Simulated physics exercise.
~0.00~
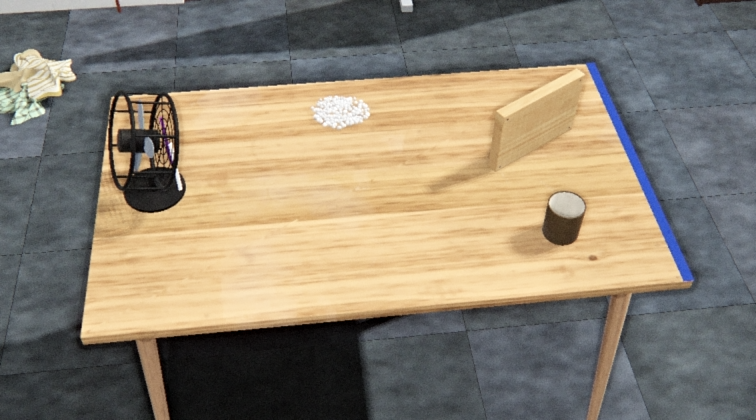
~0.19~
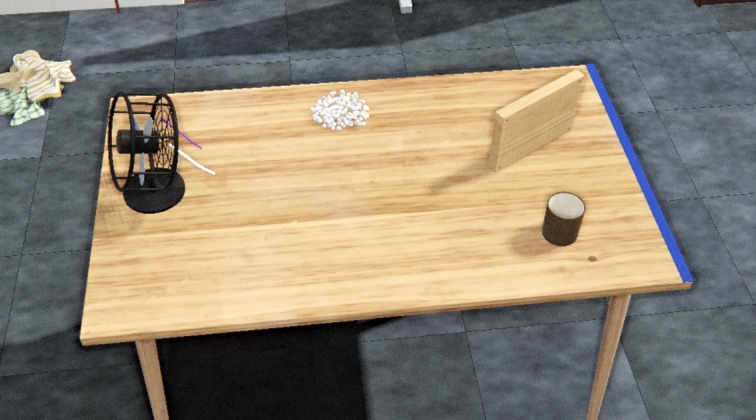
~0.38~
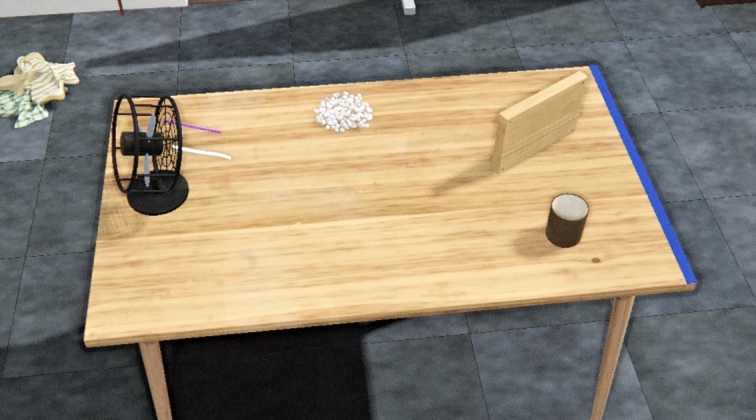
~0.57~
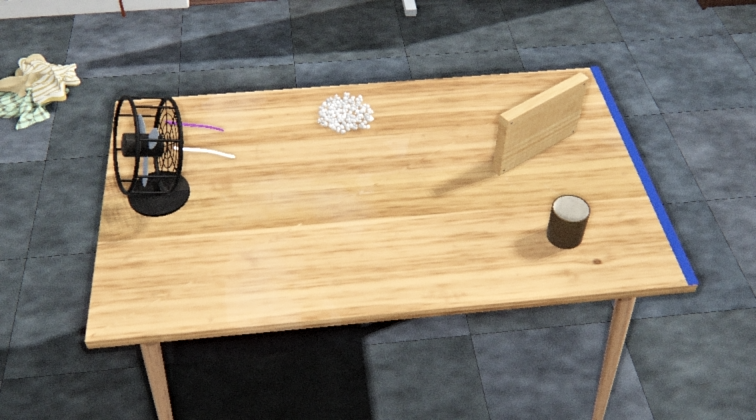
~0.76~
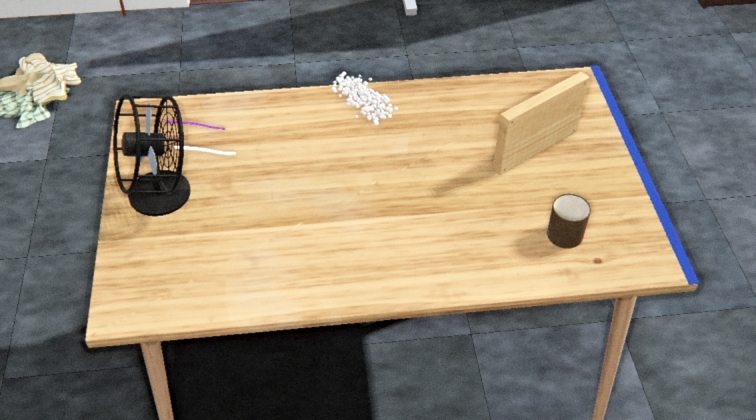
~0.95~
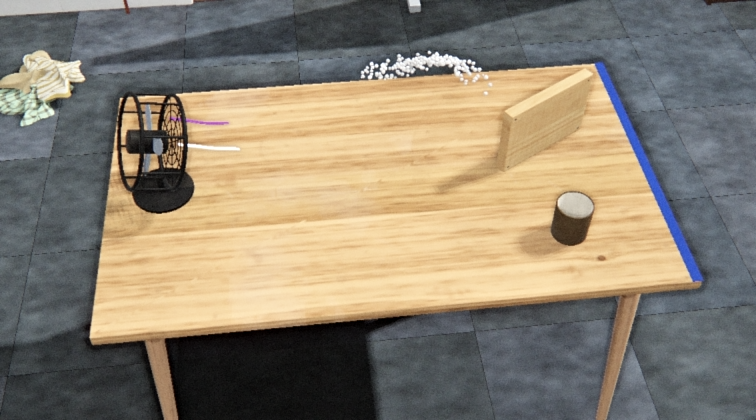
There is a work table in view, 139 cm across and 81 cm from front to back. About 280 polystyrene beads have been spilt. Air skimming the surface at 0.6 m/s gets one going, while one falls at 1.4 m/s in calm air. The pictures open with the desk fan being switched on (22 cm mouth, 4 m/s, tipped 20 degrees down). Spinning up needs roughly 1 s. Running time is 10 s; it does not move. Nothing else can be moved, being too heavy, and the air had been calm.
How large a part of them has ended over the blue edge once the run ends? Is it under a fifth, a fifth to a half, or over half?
Below one fifth.
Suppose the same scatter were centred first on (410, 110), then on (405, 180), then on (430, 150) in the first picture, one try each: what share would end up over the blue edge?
First try 4 %, second 70 %, third 100 %.
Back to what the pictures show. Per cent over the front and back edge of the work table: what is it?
About 0 per cent front and 100 per cent back.
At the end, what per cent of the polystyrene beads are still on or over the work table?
I'd put it at some 0 %.
After 2.0 s the count stands so, 0 % are over the blue edge.
After 3.2 s the count stands so, 0 % are over the blue edge.
After 5.5 s the count stands so, 0 % are over the blue edge.
After 10.0 s, at the end, 0 % are over the blue edge.
